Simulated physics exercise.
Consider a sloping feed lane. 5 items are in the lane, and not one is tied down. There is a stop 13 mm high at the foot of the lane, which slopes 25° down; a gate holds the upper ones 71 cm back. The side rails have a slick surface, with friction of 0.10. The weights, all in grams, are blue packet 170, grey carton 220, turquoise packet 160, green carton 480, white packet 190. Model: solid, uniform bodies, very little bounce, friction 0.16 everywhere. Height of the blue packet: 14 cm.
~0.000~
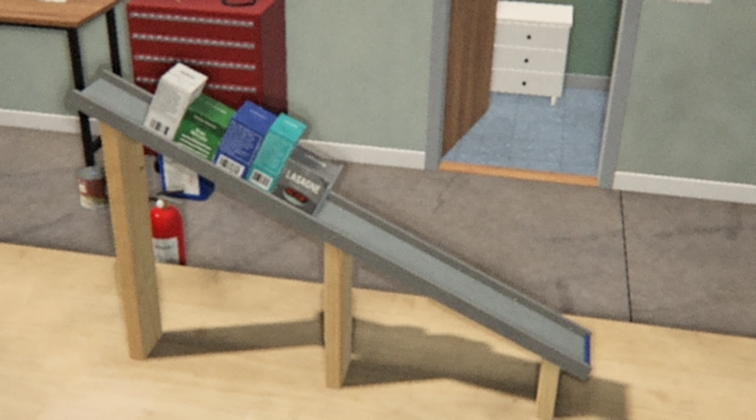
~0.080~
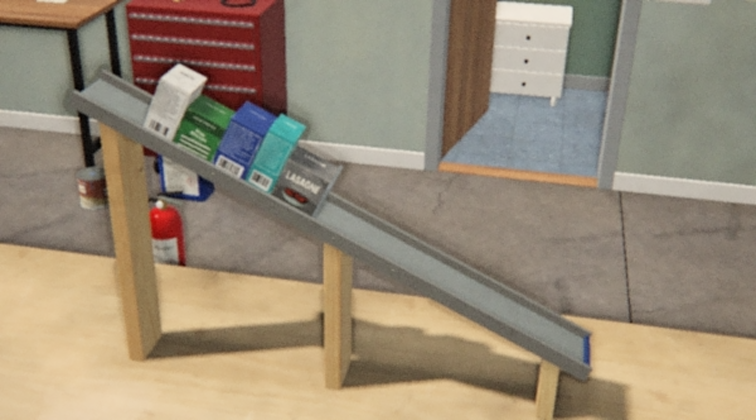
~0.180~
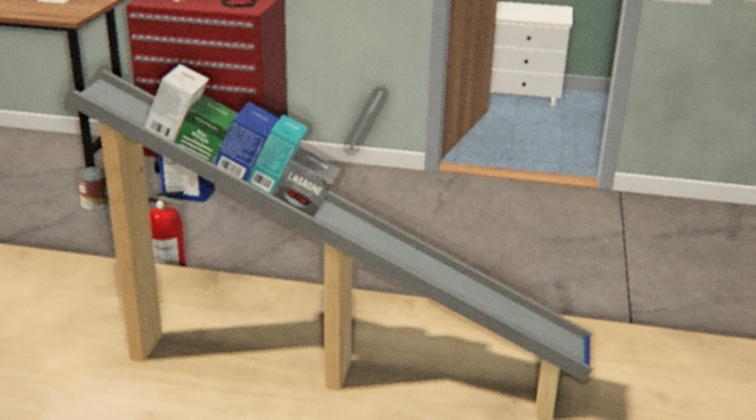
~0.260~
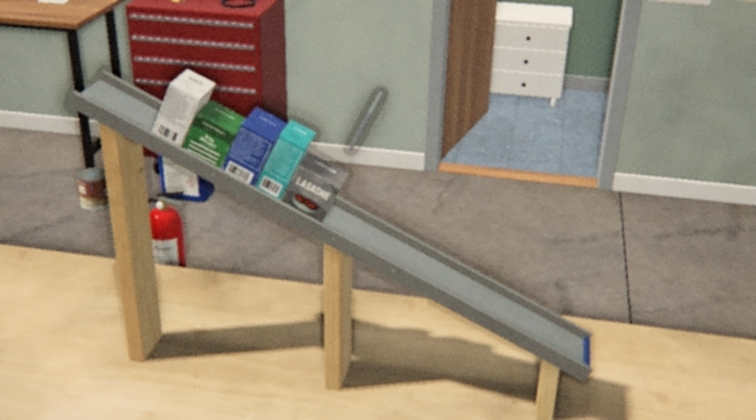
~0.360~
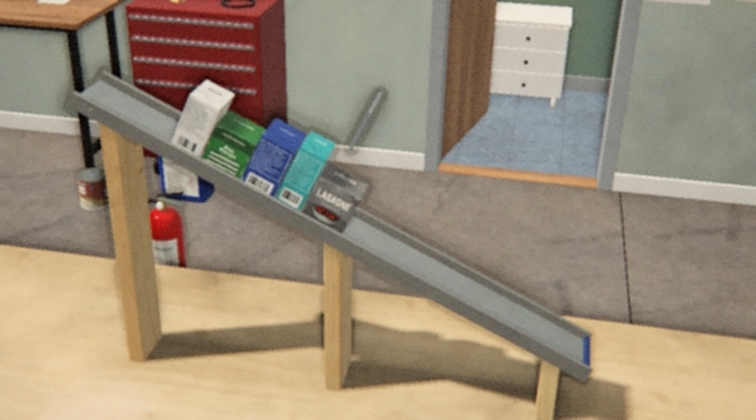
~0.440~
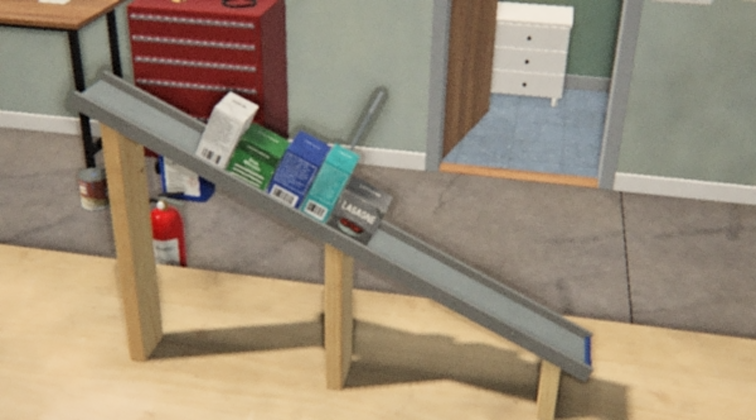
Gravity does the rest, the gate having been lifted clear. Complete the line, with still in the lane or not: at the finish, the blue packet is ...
At the finish, the blue packet is still there.
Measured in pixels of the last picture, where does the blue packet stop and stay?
Roughly (520, 292).
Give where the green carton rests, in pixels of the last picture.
Around (481, 279).
By 0.64 s, leader 34 cm from the stop; blue packet near (386, 219).
By 0.84 s, blue packet near (514, 287).
When it is over (1.7 s), all 5 in the lane. In the last view, blue packet near (520, 292).
